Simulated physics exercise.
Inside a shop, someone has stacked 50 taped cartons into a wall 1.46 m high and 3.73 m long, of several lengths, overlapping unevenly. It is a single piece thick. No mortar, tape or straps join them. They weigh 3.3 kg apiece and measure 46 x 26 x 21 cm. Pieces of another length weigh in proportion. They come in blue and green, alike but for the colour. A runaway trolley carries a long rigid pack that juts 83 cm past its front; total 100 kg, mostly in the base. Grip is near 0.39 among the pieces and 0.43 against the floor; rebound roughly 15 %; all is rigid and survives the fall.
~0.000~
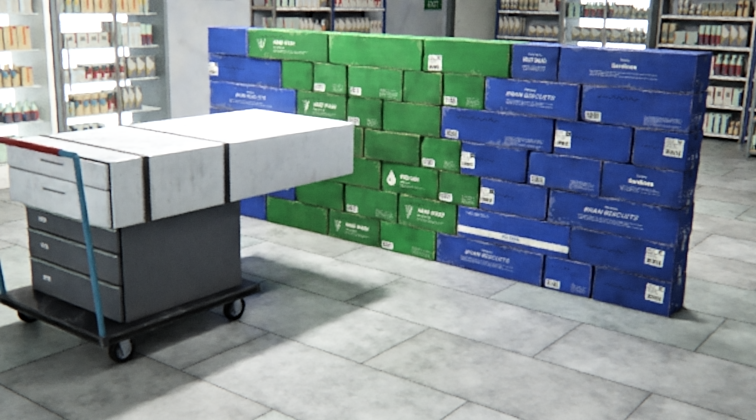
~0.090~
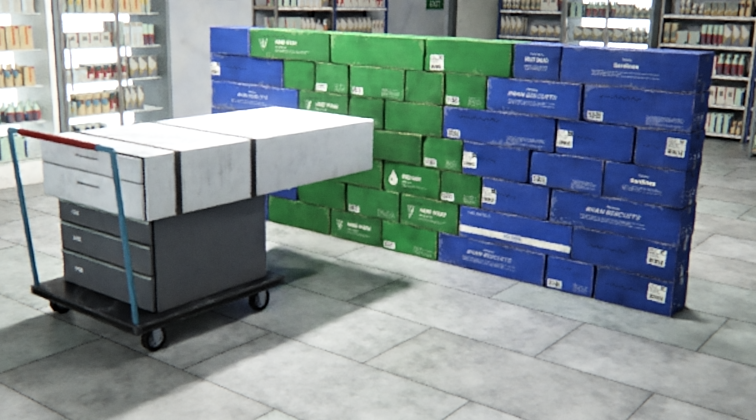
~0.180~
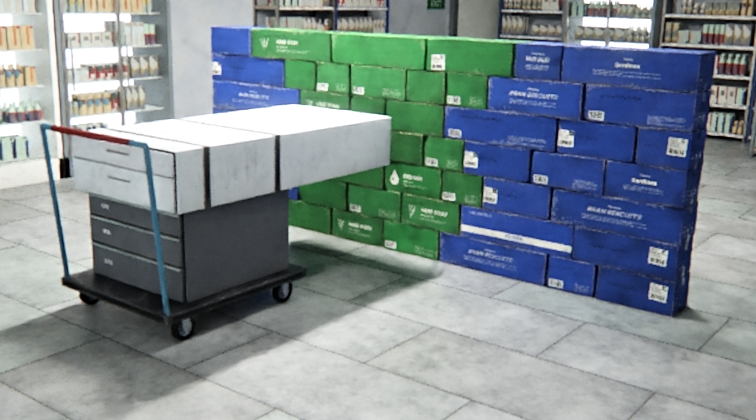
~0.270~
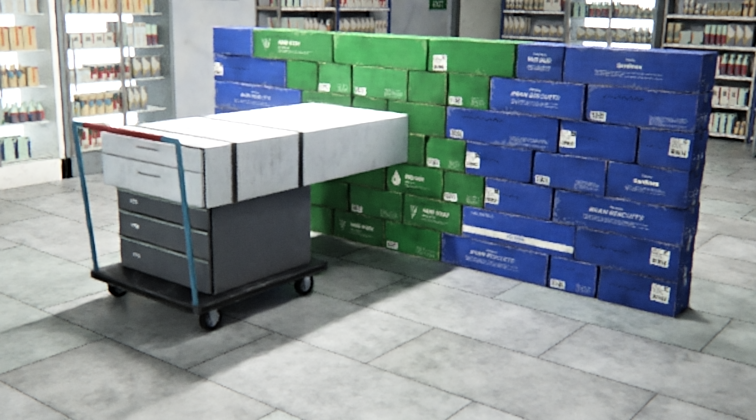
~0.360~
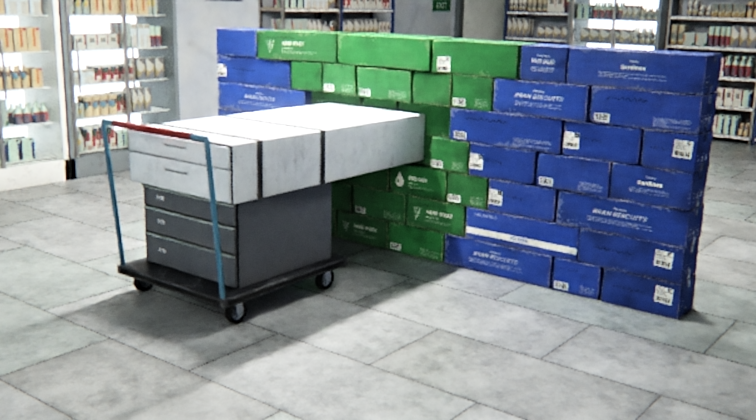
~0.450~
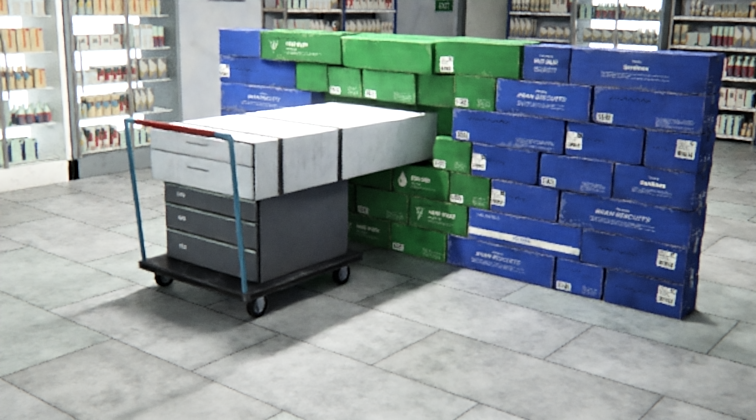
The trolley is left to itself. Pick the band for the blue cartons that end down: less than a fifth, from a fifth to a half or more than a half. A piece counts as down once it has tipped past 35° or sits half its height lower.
The part is under a fifth.
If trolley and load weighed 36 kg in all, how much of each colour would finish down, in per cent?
In that case blue 10, green 50 per cent.
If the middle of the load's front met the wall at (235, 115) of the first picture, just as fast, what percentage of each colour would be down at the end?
In that case blue 20, green 10 per cent.
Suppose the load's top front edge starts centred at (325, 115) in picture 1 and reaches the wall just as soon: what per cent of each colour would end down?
Then blue 20, green 50 per cent.
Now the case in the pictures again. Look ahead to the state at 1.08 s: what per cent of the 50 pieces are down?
15 per cent by then.
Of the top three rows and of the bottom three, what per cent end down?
From the top 30, from the bottom 0 per cent.
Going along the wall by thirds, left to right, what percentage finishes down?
In per cent: Left 10, middle 40, right 0.
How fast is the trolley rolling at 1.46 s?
Roughly 0.1 m/s.
By 0.54 s, load 31 cm past the wall's line, still rolling; none of the 26 blue cartons down (0 of 50 in all colours); top blue carton unmoved; top green carton moved 43 mm.
By 0.76 s, load 55 cm past the wall's line, still rolling; none of the 26 blue cartons down (5 of 50 in all colours); top blue carton unmoved; top green carton moved 10 cm.
By 1.08 s, load 86 cm past the wall's line, still rolling; none of the 26 blue cartons down (7 of 50 in all colours); top blue carton unmoved; top green carton moved 9 cm.
By 1.46 s, load 1.00 m past the wall's line, still rolling; none of the 26 blue cartons down (8 of 50 in all colours); top blue carton unmoved; top green carton moved 12 cm.
When it is over (2.4 s), load 1.00 m past the wall's line, stopped; none of the 26 blue cartons down (8 of 50 in all colours); top blue carton unmoved; top green carton moved 12 cm. That is 0 per cent. In pixels of the last frame, middles, top blue carton near (644, 70), top green carton near (317, 46).
